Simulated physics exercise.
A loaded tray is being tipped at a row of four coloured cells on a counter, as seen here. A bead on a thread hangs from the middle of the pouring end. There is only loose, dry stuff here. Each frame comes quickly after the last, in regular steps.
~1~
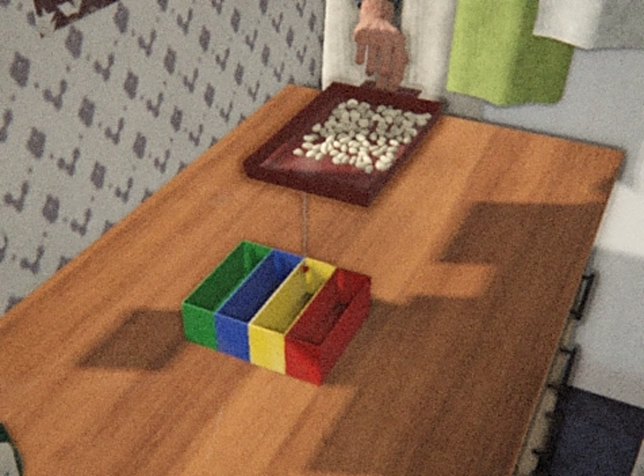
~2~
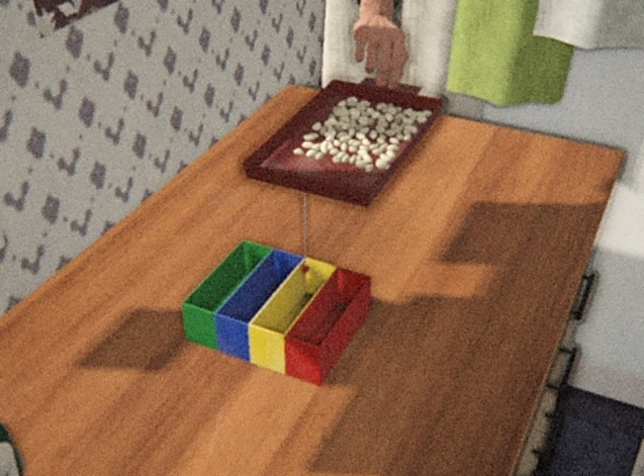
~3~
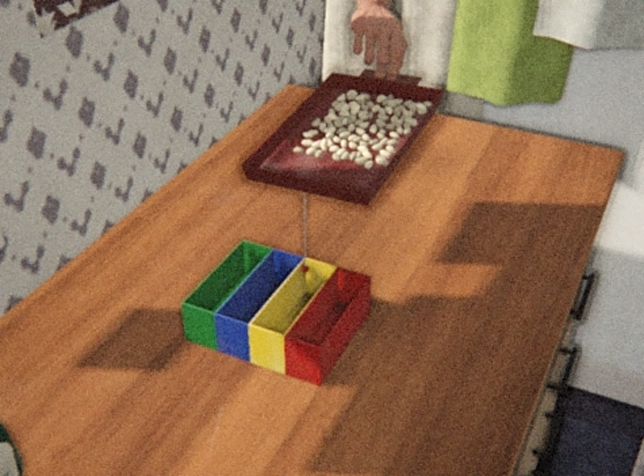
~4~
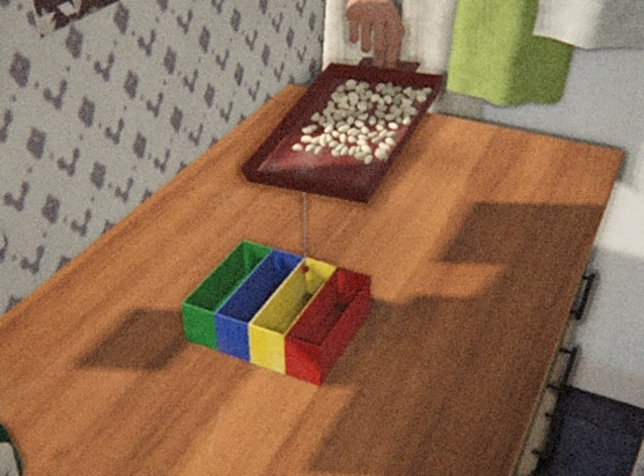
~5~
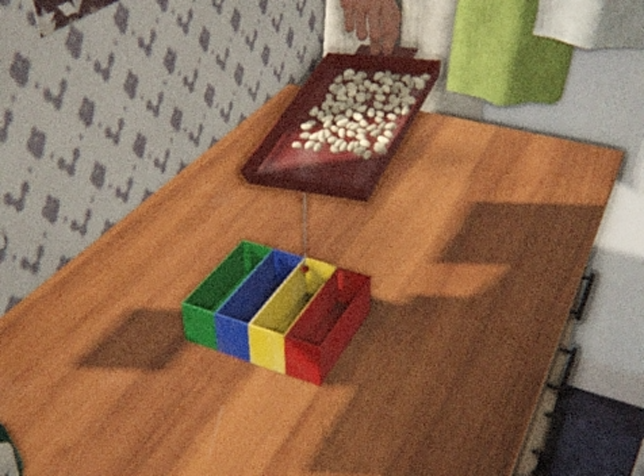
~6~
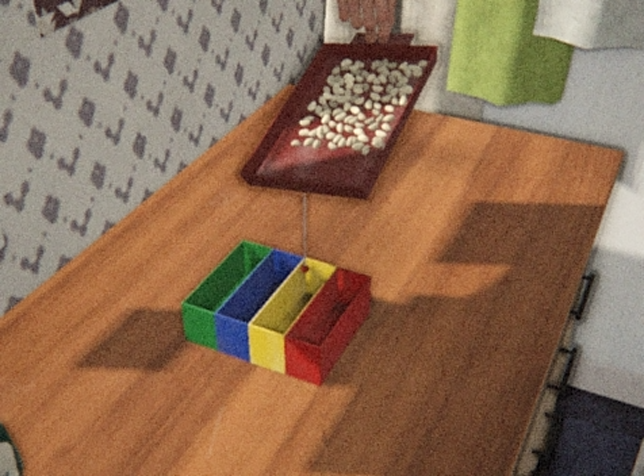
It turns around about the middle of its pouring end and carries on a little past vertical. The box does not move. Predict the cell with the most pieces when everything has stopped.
I would say the green cell.
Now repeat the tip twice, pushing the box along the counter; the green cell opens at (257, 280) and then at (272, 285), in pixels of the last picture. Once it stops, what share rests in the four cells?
Roughly 60 per cent, and 20 per cent.
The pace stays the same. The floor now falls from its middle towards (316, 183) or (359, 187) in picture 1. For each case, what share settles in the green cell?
In turn, 10 percent and then 0 percent.
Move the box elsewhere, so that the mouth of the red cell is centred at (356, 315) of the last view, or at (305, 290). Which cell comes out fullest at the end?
First: The green cell. Second: Blue.
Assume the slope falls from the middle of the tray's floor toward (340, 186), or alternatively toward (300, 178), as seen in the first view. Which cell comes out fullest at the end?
First: Red. Second: Blue.
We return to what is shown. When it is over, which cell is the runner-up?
The runner-up is that blue cell.
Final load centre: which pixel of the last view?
It settles centred around (241, 308).
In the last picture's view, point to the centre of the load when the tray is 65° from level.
I'd put it at about (271, 166).
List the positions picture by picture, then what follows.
The first frame shows corners of the pouring end at (246, 161) and (368, 191), level; middle of the load at (364, 133), white beans; bead on its thread at (305, 269); green cell at (200, 323); blue cell at (233, 334); yellow cell at (267, 346); red cell at (303, 357).
The second frame shows corners of the pouring end at (246, 162) and (368, 191), level; middle of the load at (364, 131).
The third frame shows corners of the pouring end at (245, 164) and (367, 189), tipped barely, lowest at the left corner; middle of the load at (364, 126).
The fourth frame shows corners of the pouring end at (244, 166) and (365, 188), tipped a little, lowest at the left corner; middle of the load at (363, 117).
The fifth frame shows corners of the pouring end at (244, 169) and (364, 187), tipped a little, lowest at the left corner; middle of the load at (362, 109).
The sixth frame shows corners of the pouring end at (243, 172) and (362, 186), tipped clearly, lowest at the left corner; middle of the load at (360, 102); green cell at (200, 323); blue cell at (233, 334); yellow cell at (267, 346); red cell at (303, 357).
Soon after the last picture, tray tipped steeply; nearly all on the tray; a small part falling or outside the box.
A little later, tray tipped past a quarter turn; about half on the tray; about a quarter in the green cell; a small part in the blue cell; a stray few in the yellow cell; a small part falling or outside the box.
Later still, tray tipped past a quarter turn; about two thirds in the green cell; about a third in the blue cell; a small part in the yellow cell; a stray few falling or outside the box.
At rest, tray tipped past a quarter turn; about two thirds in the green cell; about a third in the blue cell; a small part in the yellow cell; none in the red cell; a stray few outside the box.
